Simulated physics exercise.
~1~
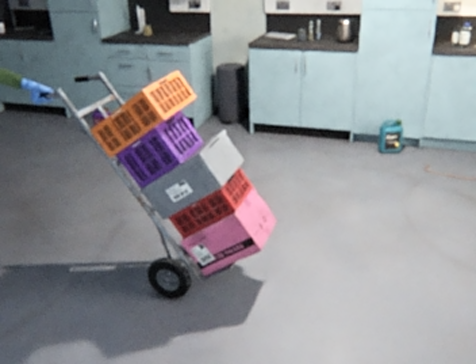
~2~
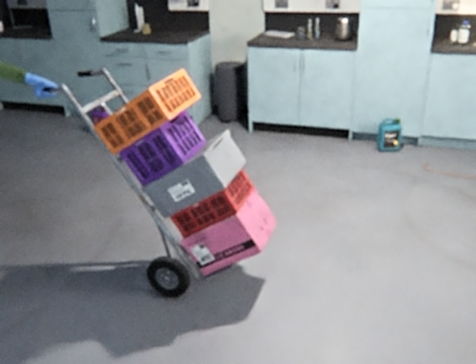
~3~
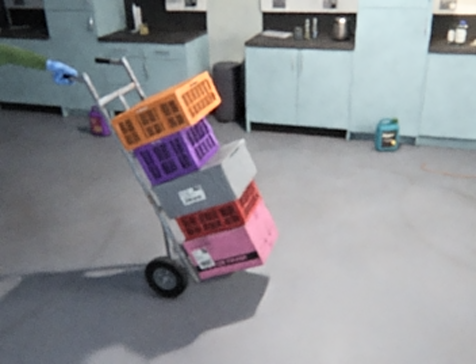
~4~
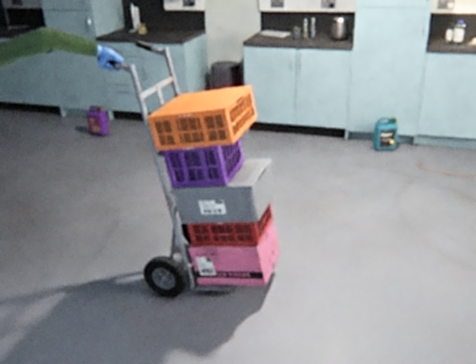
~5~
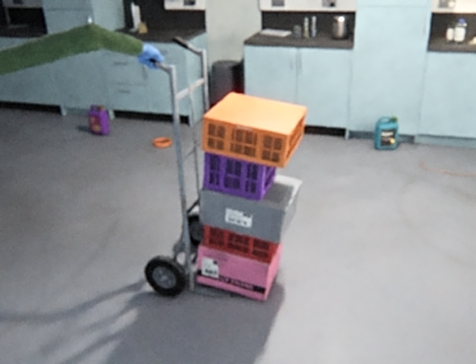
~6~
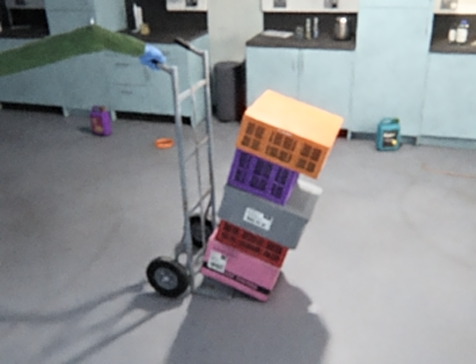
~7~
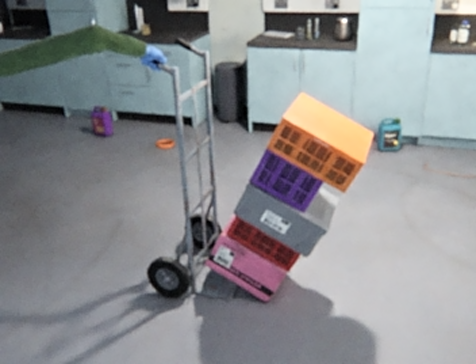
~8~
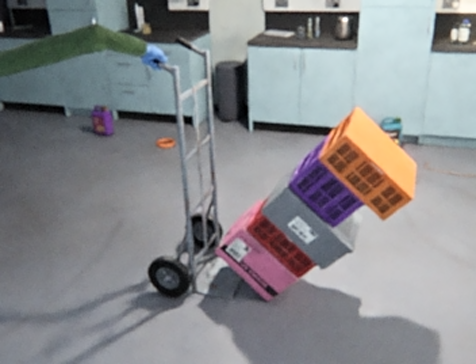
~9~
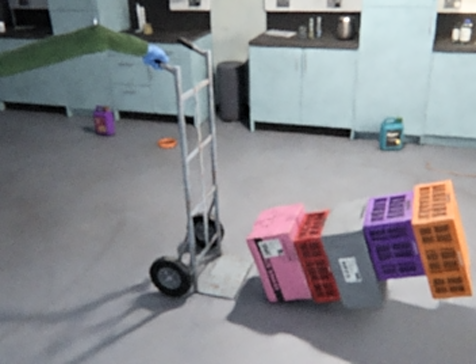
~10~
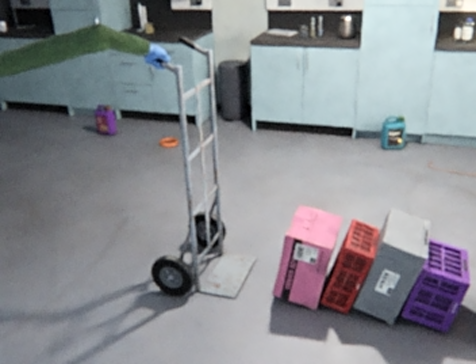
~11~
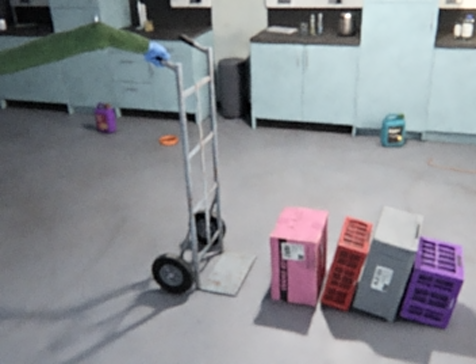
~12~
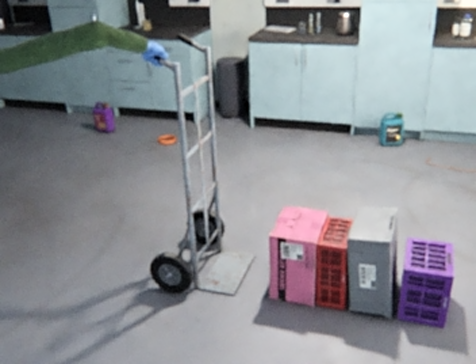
A tall stack of crates and boxes leans back on a two-wheeled hand truck in a room with pale blue cabinets, seen from the side by a slightly swaying camera. Orange sits on top, then purple, grey, red and pink at the bottom. A green-sleeved arm with a blue glove swings the truck upright from the left. The stack keeps tipping right, away from the frame, and topples together onto the grey floor. The orange crate passes out of sight at right, while the others settle in a row beside the empty, upright truck, still held by the gloved hand.
